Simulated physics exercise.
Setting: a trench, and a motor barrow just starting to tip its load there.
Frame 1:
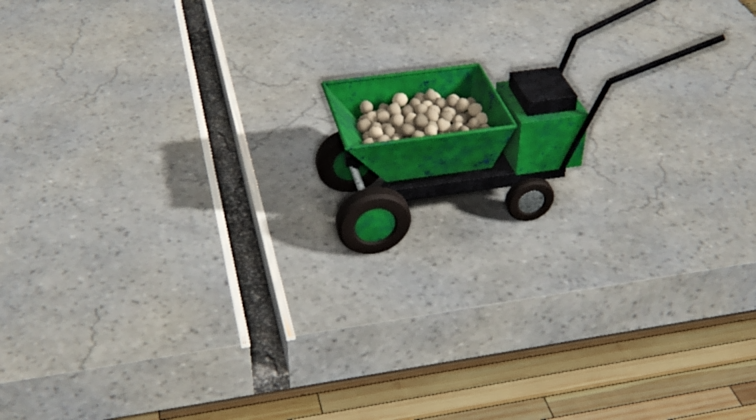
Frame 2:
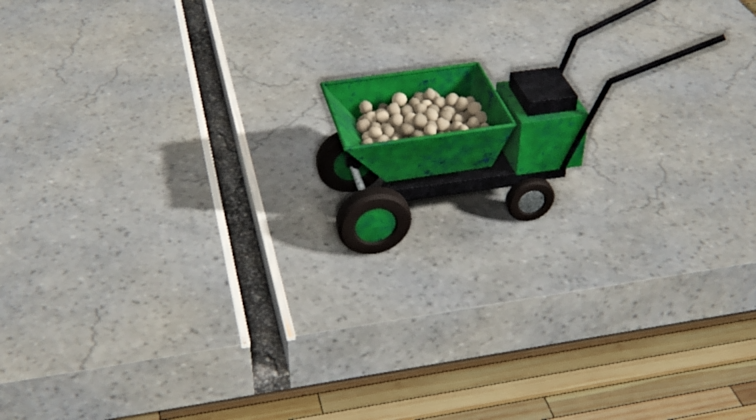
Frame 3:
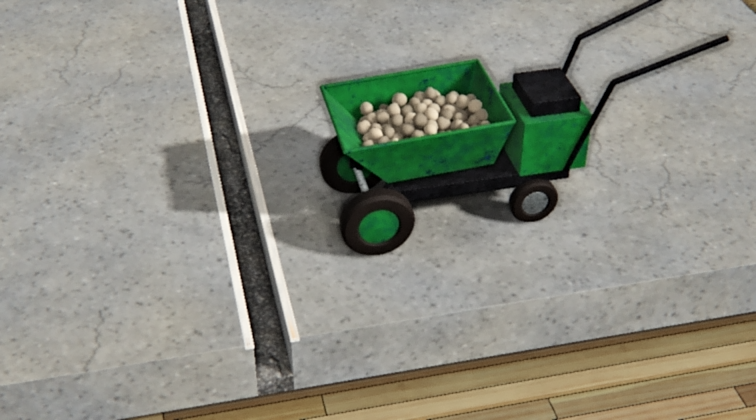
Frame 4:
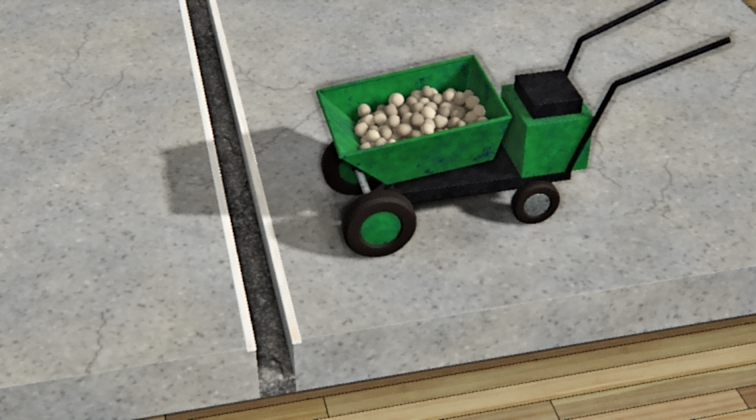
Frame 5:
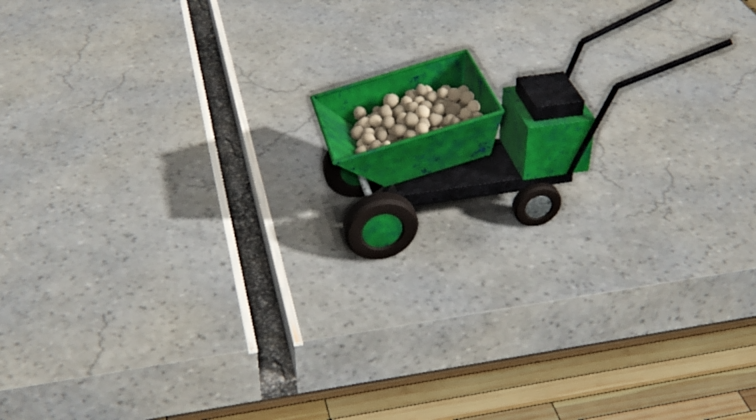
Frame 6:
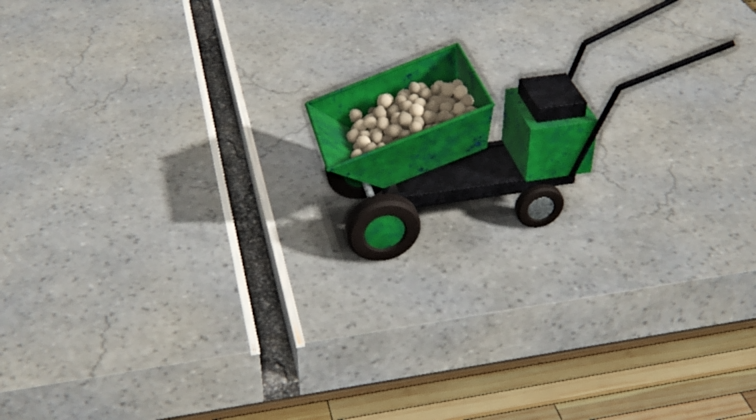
In the video, a green motor barrow loaded with pale, round pebbles stands on a grey slab beside a narrow, dark trench with white edges, and its skip gradually tilts toward the trench on the left, the pebbles still inside.
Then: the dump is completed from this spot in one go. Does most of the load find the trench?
Passes half.
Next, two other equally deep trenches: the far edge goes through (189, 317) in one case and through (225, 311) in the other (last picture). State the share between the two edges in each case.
I'd expect close to 100 in a hundred and then close to 90 in a hundred.
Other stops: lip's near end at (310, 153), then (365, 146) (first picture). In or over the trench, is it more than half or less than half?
First attempt: Short of half; second attempt: Beyond half.
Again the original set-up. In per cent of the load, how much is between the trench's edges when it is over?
I'd estimate near 70 per cent.
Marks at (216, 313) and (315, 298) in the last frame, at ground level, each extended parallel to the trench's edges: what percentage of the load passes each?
20 and 100 in a hundred.
Soon after the last picture, skip tipped steeply; all in the skip.
A little later, skip tipped right over; most in the skip; a stray few short of the trench; a small part in or heaped over the trench; a stray few beyond it; a stray few falling.
Later still, skip tipped right over; a small part in the skip; a stray few short of the trench; about two thirds in or heaped over the trench; about a quarter beyond it.
At rest, skip tipped right over; a stray few short of the trench; about two thirds in or heaped over the trench; about a third beyond it.
